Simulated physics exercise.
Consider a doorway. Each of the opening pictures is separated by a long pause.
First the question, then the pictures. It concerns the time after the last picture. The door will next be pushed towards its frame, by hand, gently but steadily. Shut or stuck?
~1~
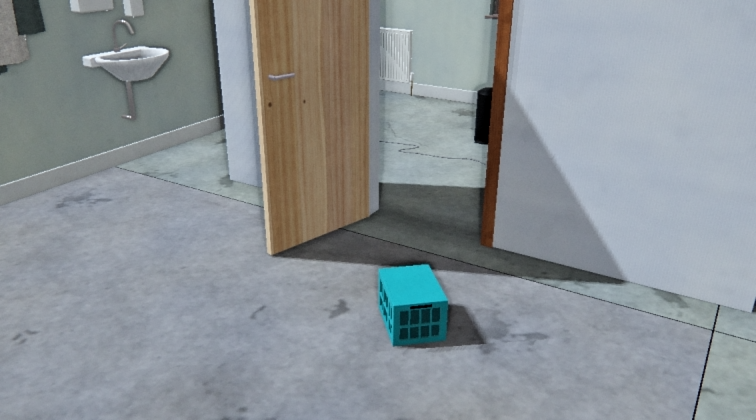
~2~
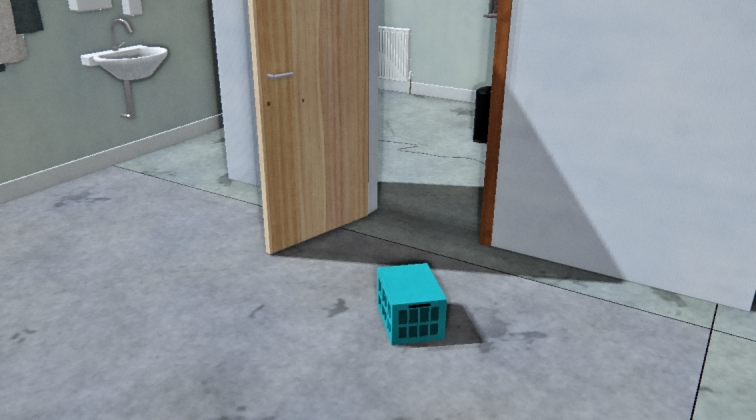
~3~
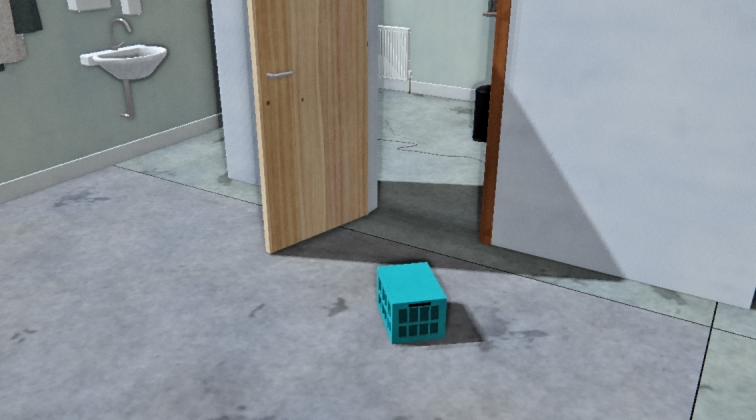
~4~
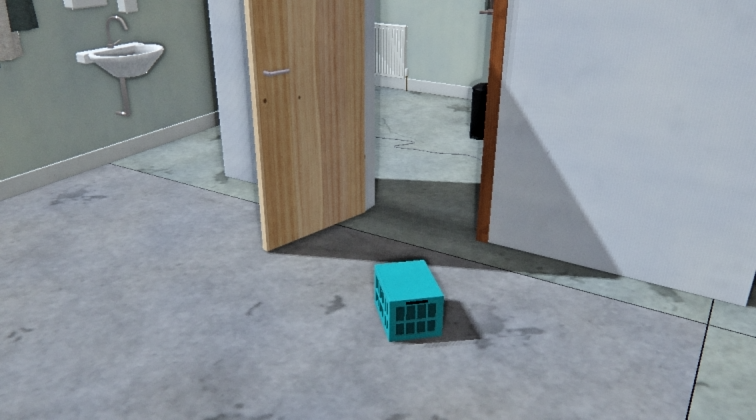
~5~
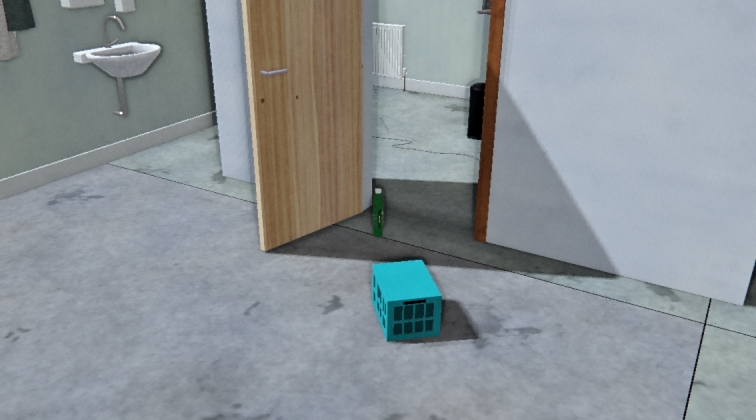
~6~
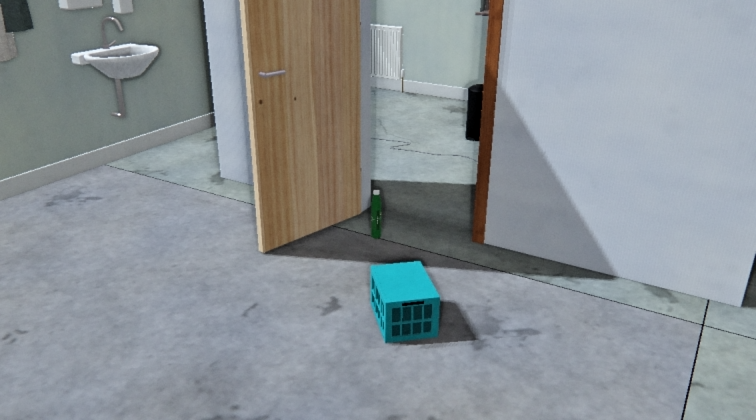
The door is going to seat in its frame.
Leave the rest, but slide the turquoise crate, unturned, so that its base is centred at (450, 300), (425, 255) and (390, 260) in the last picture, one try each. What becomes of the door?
In order, the door swings completely to, is hindered, is hindered.
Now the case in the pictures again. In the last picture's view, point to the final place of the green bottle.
In the last picture, near pixel (433, 209).
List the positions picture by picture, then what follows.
The first frame shows door wide open and still; turquoise crate (411, 304).
The second frame shows door wide open and still; turquoise crate (410, 303).
The third frame shows door wide open and still; turquoise crate (410, 302).
The fourth frame shows door wide open and still; turquoise crate (407, 299).
The fifth frame shows door wide open and still; turquoise crate (405, 299).
The sixth frame shows door wide open and still; green bottle (376, 214); turquoise crate (403, 301).
Then, 1.40 s past the last view, open by 46°; green bottle displaced a little near (380, 214).
Then, 2.00 s past the last view, open by 7°; green bottle displaced well along near (414, 205).
Finally, open by 0°; down or leaning hard on the floor, green bottle; turquoise crate still in place. Final places as the last picture's camera would see them, green bottle near (433, 209).
